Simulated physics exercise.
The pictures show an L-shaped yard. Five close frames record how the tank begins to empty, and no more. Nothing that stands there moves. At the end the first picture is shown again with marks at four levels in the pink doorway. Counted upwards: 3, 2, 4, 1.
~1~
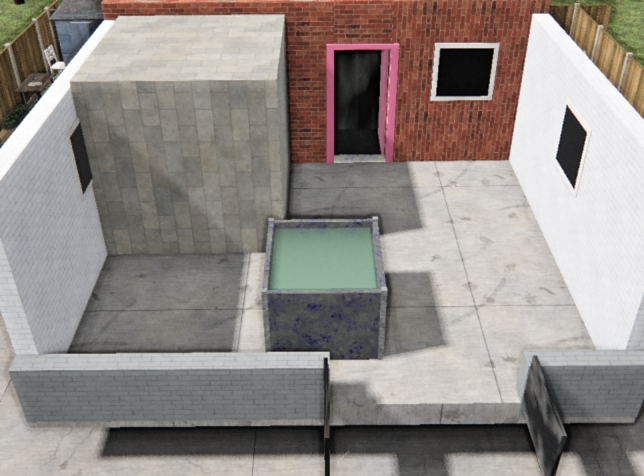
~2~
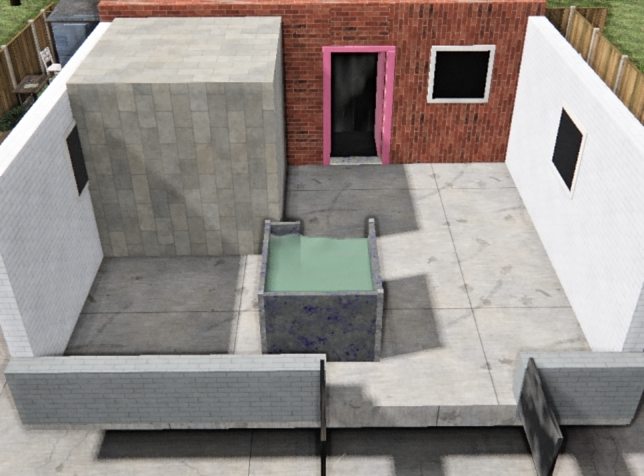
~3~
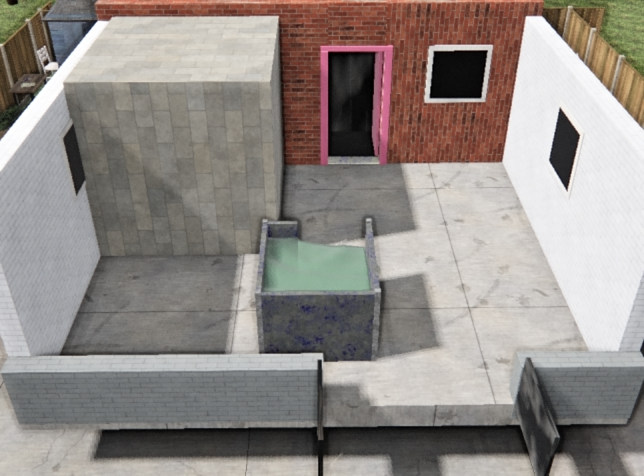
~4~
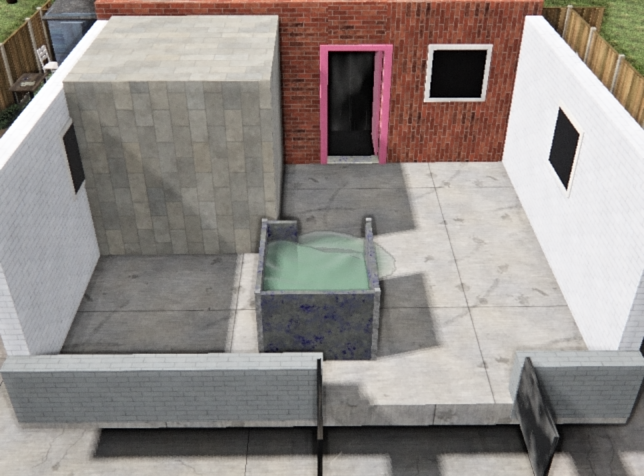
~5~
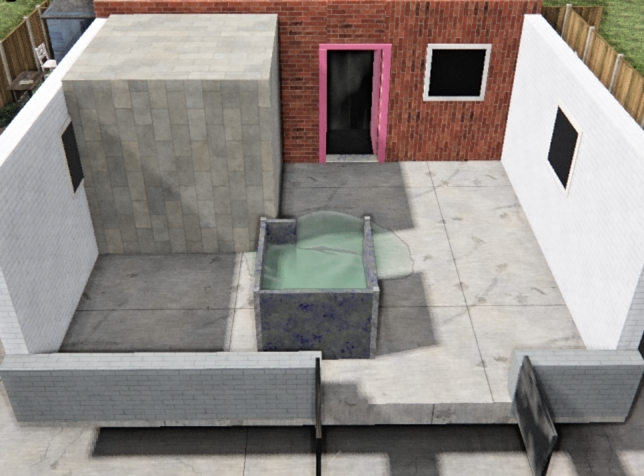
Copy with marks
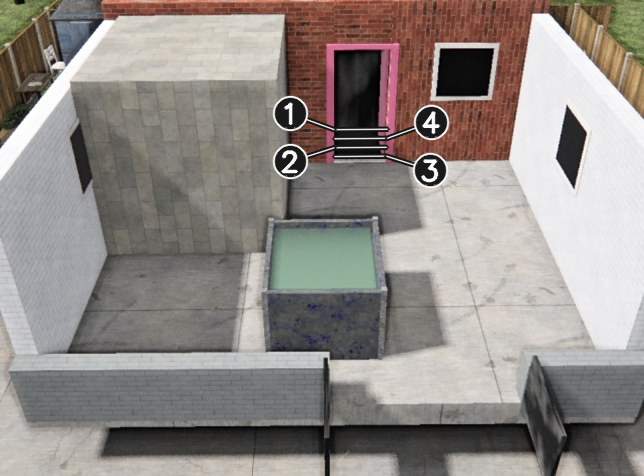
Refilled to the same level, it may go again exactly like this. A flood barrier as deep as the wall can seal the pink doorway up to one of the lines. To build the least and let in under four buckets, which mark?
Take 2.
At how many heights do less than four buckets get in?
Three of them.
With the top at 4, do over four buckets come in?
No, that is safe.
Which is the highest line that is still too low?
It is 3.
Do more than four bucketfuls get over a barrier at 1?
No, that is safe.
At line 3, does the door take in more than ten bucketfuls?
Yes.
In white, 1 at (361, 129); 2 at (360, 147); 3 at (360, 156); 4 at (360, 138); from the bottom up 3, 2, 4, 1.
If 1 is chosen, nothing gets over.
If 2 is chosen, a splash gets over, under a bucket.
If 3 is chosen, some 15 bucketfuls get in.
If 4 is chosen, nothing gets over.
